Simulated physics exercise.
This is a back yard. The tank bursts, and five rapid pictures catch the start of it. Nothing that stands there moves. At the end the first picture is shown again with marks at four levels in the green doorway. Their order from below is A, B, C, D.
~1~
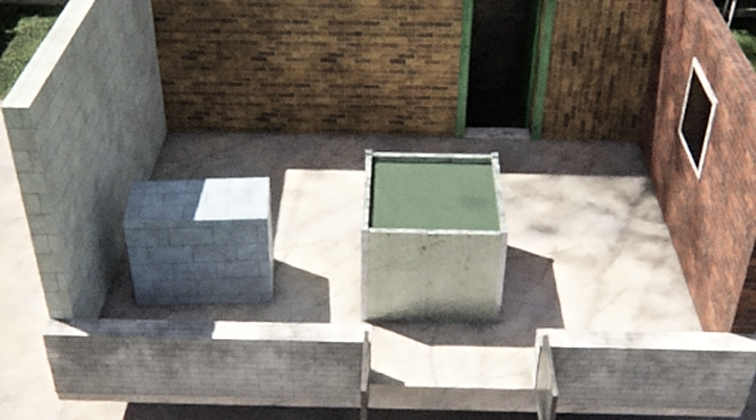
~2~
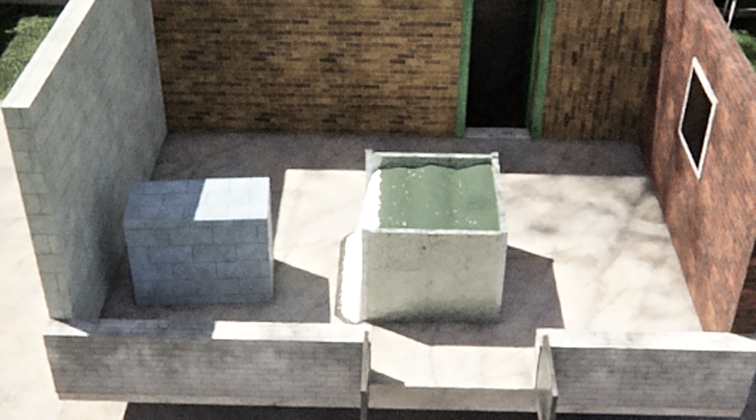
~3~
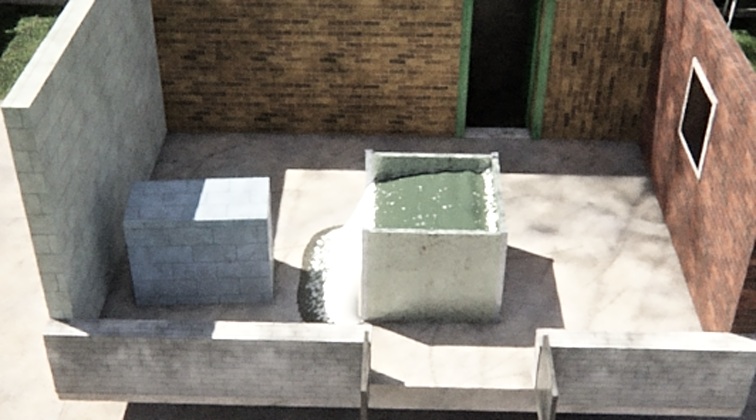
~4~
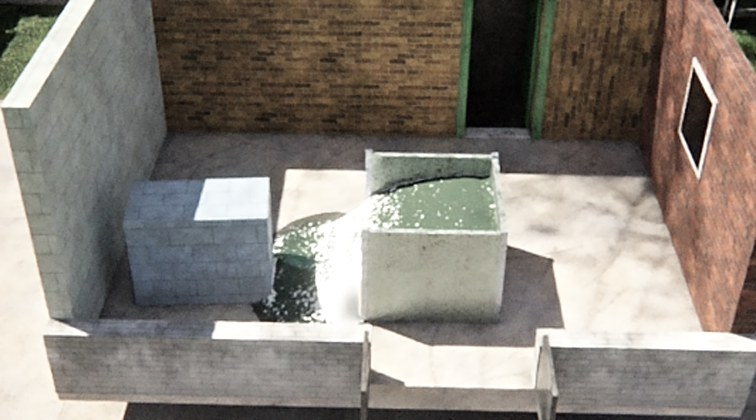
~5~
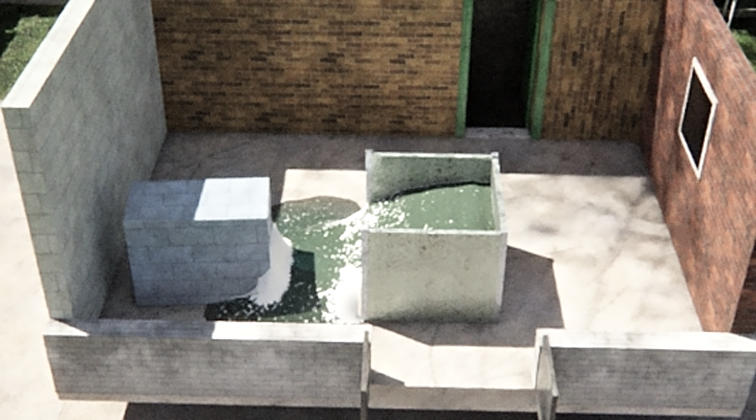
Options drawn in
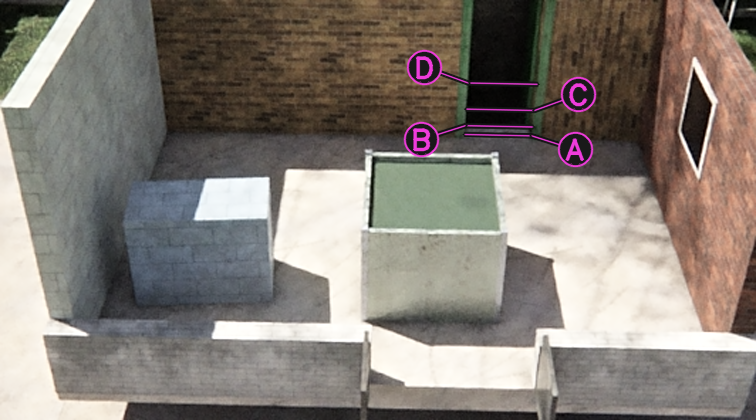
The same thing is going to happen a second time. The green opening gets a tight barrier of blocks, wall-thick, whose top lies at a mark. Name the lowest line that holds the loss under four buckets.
A is the one.
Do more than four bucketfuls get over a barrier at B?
No, not at all.
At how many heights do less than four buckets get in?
All of them.
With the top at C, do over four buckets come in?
No, not at all.
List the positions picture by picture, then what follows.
The first picture shows water in the tank at rest, its middle at (433, 198); foot of the green doorway at (497, 138); open gate at (455, 323).
In the second picture, 2 % of the ground under water, visible out to (346, 297).
In the third picture, 4 % of the ground under water, visible out to (336, 229).
In the fourth picture, 8 % of the ground under water, visible out to (301, 224).
In the fifth picture, 14 % of the ground under water, visible out to (227, 304).
In magenta, A at (498, 135); B at (499, 126); C at (500, 109); D at (502, 83); from the bottom up A, B, C, D.
With A, a splash gets over, under a bucket.
With B, nothing gets over.
With C, nothing gets over.
With D, nothing gets over.
